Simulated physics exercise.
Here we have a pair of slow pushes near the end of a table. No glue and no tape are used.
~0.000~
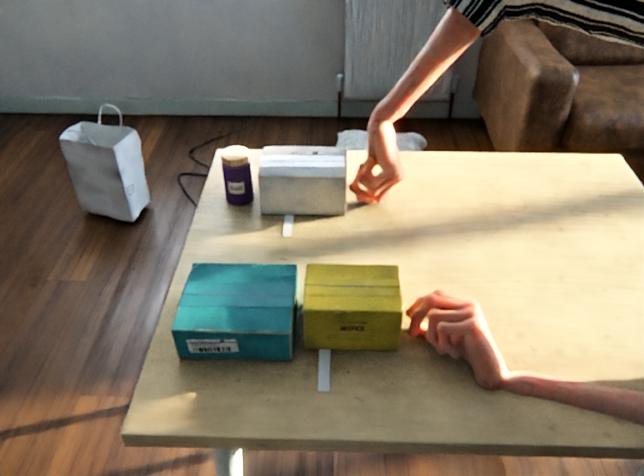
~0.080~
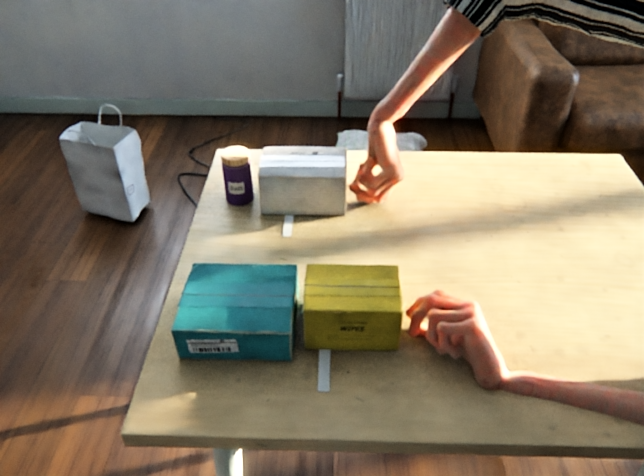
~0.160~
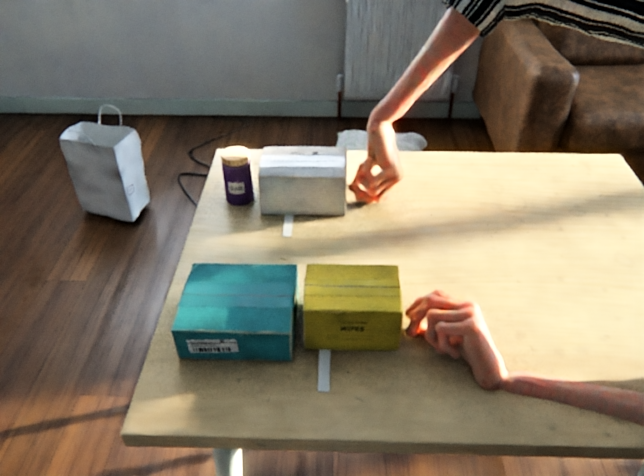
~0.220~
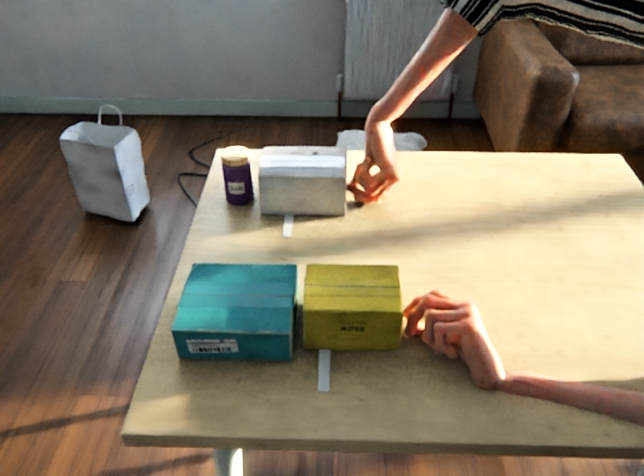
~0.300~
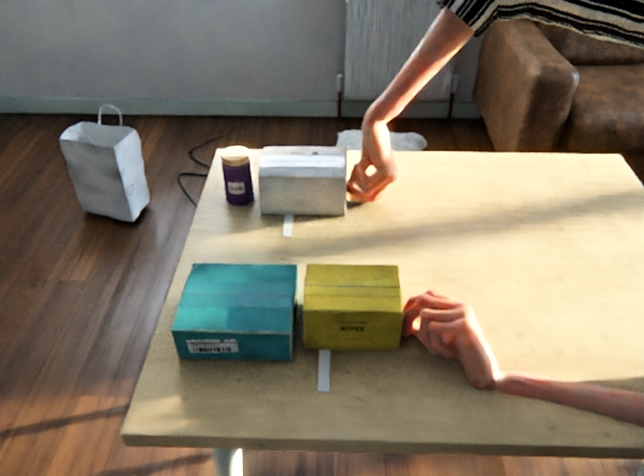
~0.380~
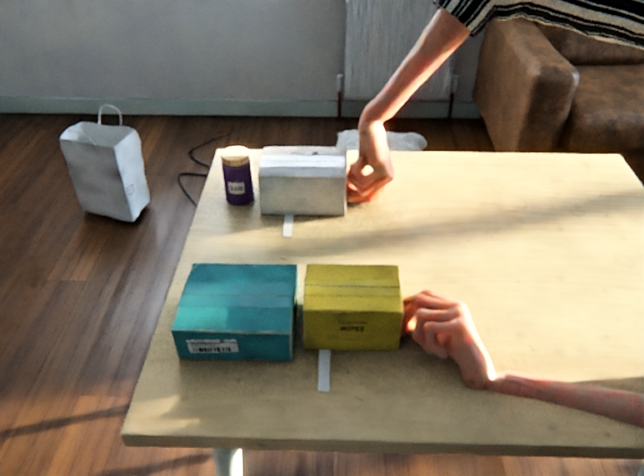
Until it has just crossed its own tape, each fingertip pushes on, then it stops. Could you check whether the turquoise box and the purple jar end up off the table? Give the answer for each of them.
The turquoise box: No, still on the table; the purple jar: Yes, off the table.
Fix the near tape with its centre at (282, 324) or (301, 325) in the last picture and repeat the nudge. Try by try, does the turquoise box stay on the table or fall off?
Well, it does not stay on the first time and does not stay on the second time.
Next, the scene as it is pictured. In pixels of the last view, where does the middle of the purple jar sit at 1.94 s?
It ends up somewhere around (172, 190).
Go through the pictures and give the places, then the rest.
In the first picture, turquoise box (240, 310); purple jar (238, 176); yellow box (351, 307).
In the second picture, purple jar (237, 176); white box (304, 180).
In the third picture, turquoise box (240, 310); yellow box (351, 307).
In the fourth picture, purple jar (237, 176); white box (304, 180).
In the fifth picture, turquoise box (240, 310); yellow box (351, 307).
In the sixth picture, turquoise box (240, 310); purple jar (237, 176); white box (304, 180).
Around 1.94 s, turquoise box travelled about its own width near (172, 308); purple jar leaning 46° off how it started near (172, 189).
Finally (2.8 s), the turquoise box stays on the table, near (172, 308); the purple jar goes over the edge, near (113, 407).
